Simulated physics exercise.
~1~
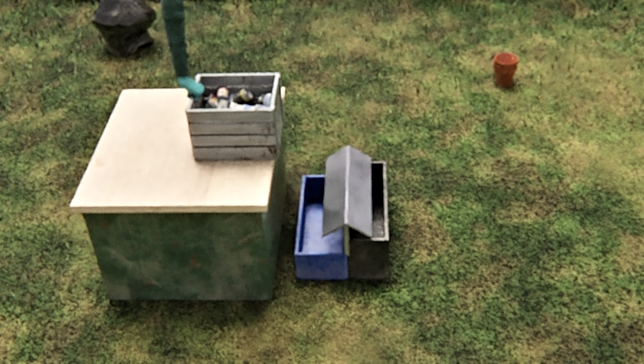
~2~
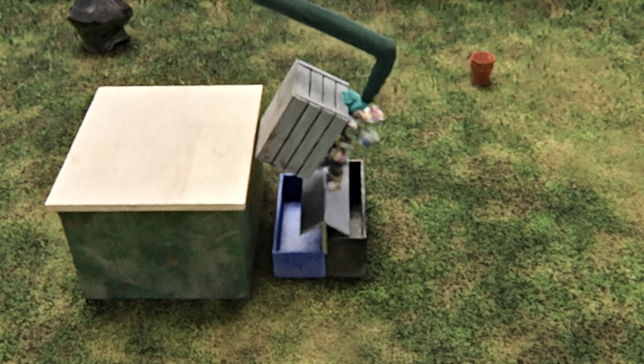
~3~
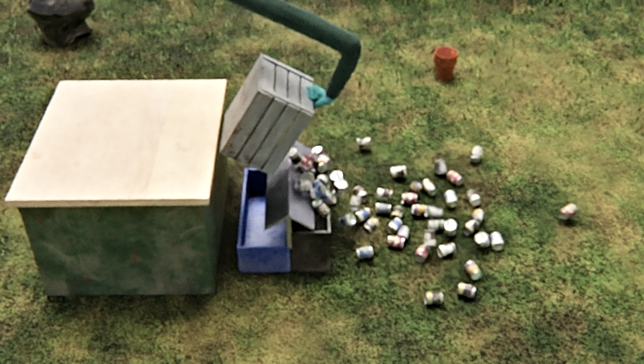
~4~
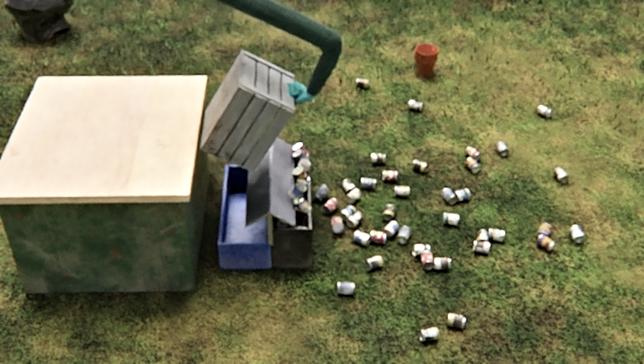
The clip opens on a grassy yard where a grey slatted box of small tins sits on a pale-topped bench, held by a green arm. To the right, a blue tote and a black box stand side by side on the ground beneath a steel ridge. The arm carries the grey box rightward off the bench and tips it steeply over the ridge, and the tins begin to tumble out. They pour down onto the ridge's right side, some dropping into the black box while many more spill past it. By the end, most lie scattered across the grass beyond the black box, with the grey box still tilted above.
